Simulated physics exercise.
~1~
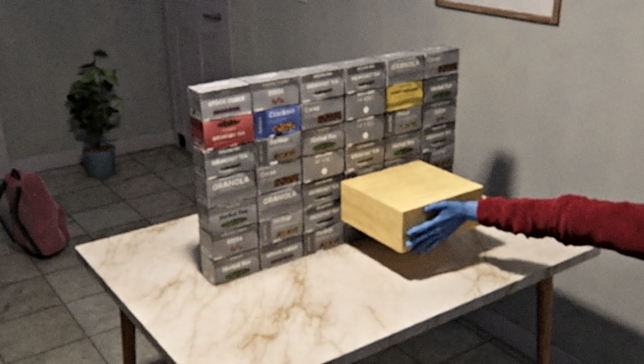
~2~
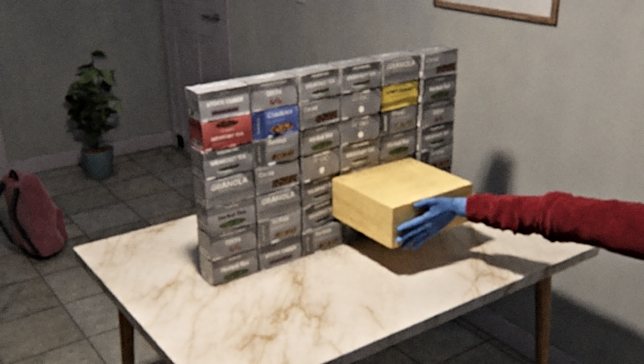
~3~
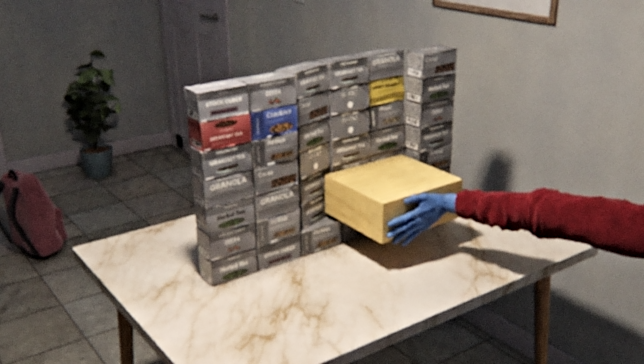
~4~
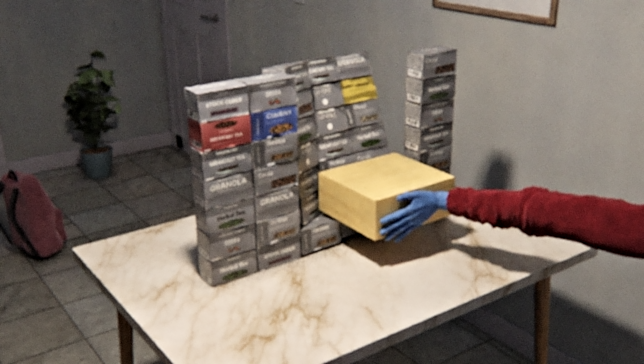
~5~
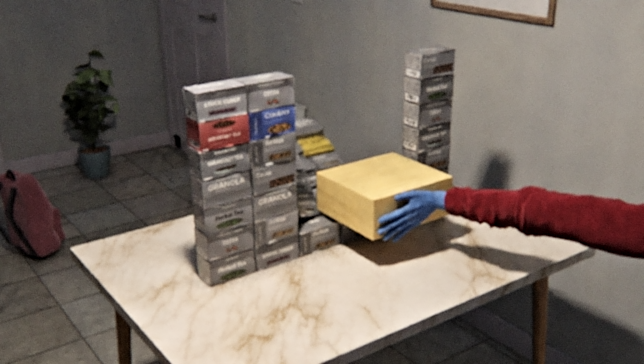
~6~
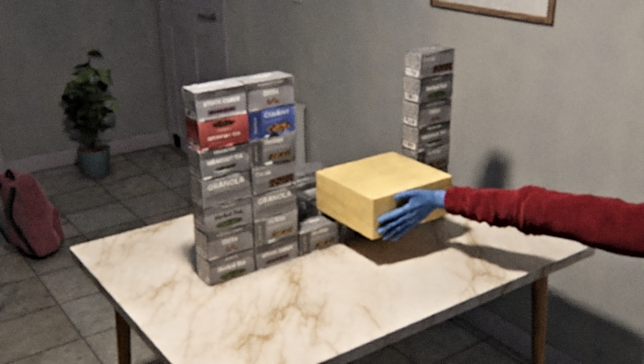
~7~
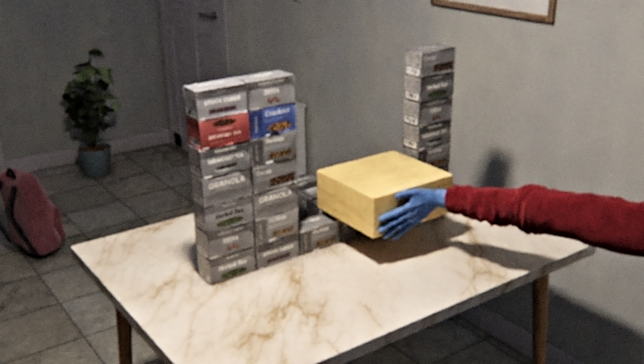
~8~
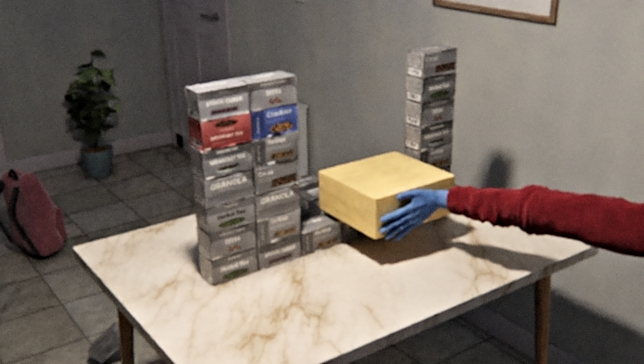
A blue-gloved hand in a red sleeve slides a long wooden block, held level above a marble-topped table, into a wall of mostly grey packets. The block presses into the wall right of its middle, and the packets there begin to shift back. The middle columns lean away together, carrying the yellow packet, while a narrow stack at the right end stays upright. The block stops, but the leaning columns keep toppling and drop out of sight behind. The two left columns, with the red and blue packets, remain standing, as does the lone right stack, leaving a wide gap.
